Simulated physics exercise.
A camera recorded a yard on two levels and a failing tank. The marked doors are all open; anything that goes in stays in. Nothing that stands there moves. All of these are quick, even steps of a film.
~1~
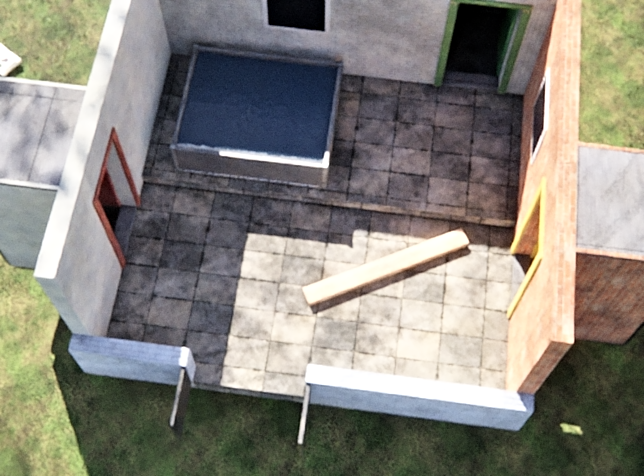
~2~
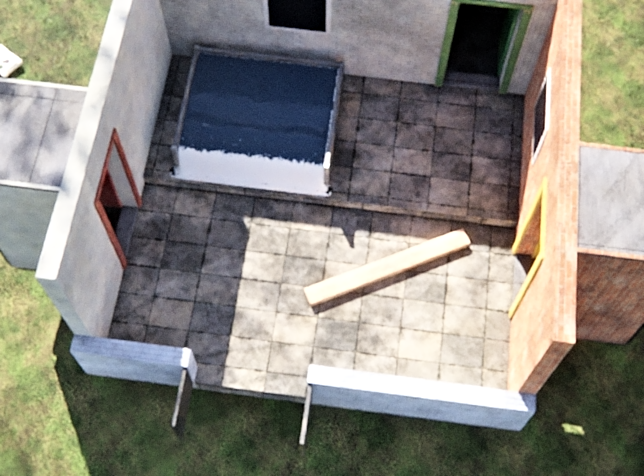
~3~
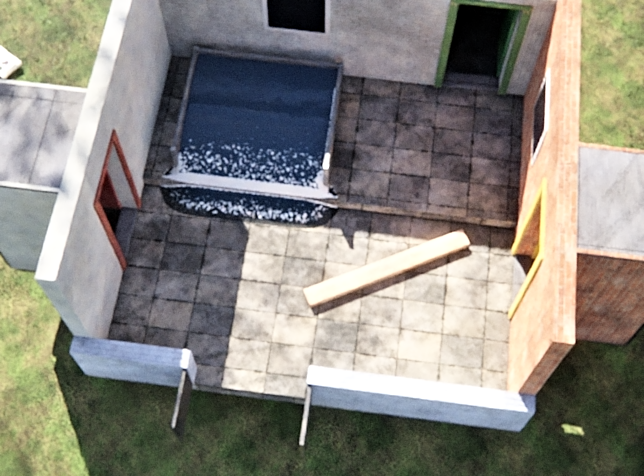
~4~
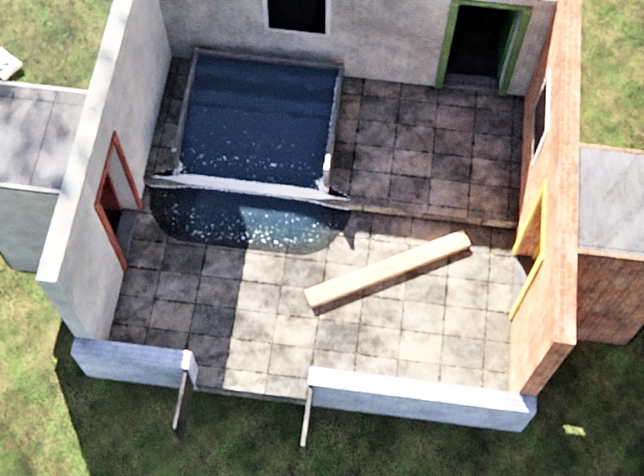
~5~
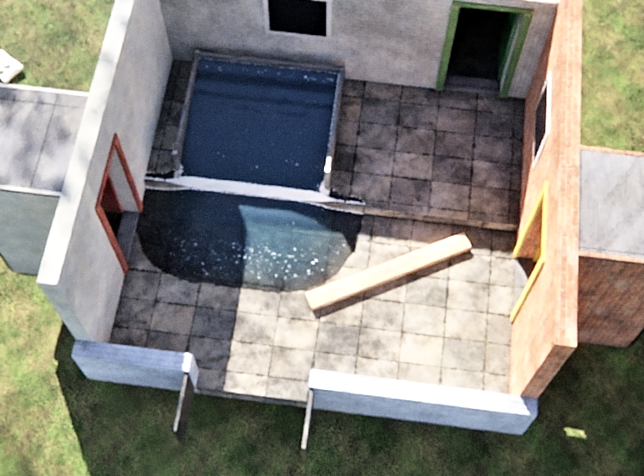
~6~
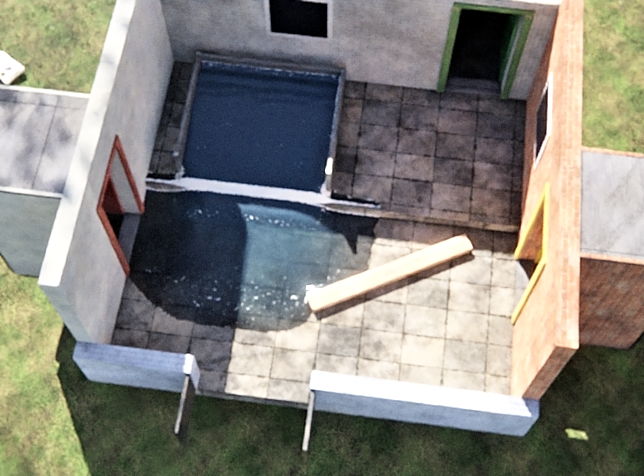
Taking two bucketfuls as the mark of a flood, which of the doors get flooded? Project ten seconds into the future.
The red door gets flooded, the yellow door stays below the mark, the green door stays below the mark.
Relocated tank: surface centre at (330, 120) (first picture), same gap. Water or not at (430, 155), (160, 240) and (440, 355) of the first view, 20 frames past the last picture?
Bone-dry, soaked, soaked.
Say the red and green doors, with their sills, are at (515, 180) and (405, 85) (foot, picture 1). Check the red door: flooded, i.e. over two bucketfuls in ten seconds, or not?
Result - the red one stays within limits.
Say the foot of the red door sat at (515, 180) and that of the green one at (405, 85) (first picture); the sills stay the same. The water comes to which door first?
The door marked yellow.
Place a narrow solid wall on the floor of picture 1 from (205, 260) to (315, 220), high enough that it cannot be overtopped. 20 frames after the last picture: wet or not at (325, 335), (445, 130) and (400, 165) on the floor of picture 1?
Reading them off in sequence: Swamped, spared, spared.
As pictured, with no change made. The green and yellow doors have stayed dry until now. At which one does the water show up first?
That's the door marked yellow.
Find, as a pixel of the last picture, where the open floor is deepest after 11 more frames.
Look near (128, 326).
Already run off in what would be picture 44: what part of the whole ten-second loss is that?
Approximately 85 in a hundred, I think.
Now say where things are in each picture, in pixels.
The first picture shows the tank at (259, 108) is whole and still.
In the second picture, water pours out at (252, 170) and has run to (176, 174).
In the third picture, water pours out at (251, 172) and has run to (167, 190).
In the fourth picture, water pours out at (252, 173) and has run to (153, 186).
In the fifth picture, water pours out at (253, 176) and has run to (158, 258).
In the sixth picture, the front is at (159, 298), out from the gap at (254, 178).
A moment on, water covers 40 % of the floor; the red door under two buckets in, the yellow door not reached, the green door not reached.
Next, water covers 50 % of the floor; the red door over two buckets in, the yellow door not reached, the green door not reached.
Then, water covers 50 % of the floor; the red door over two buckets in, the yellow door not reached, the green door not reached.
Later, water covers 65 % of the floor; the red door over two buckets in, the yellow door wet at the sill, nothing in, the green door not reached.
In the end, water covers 65 % of the floor; the red door far over two buckets in, the yellow door under two buckets in, the green door not reached.
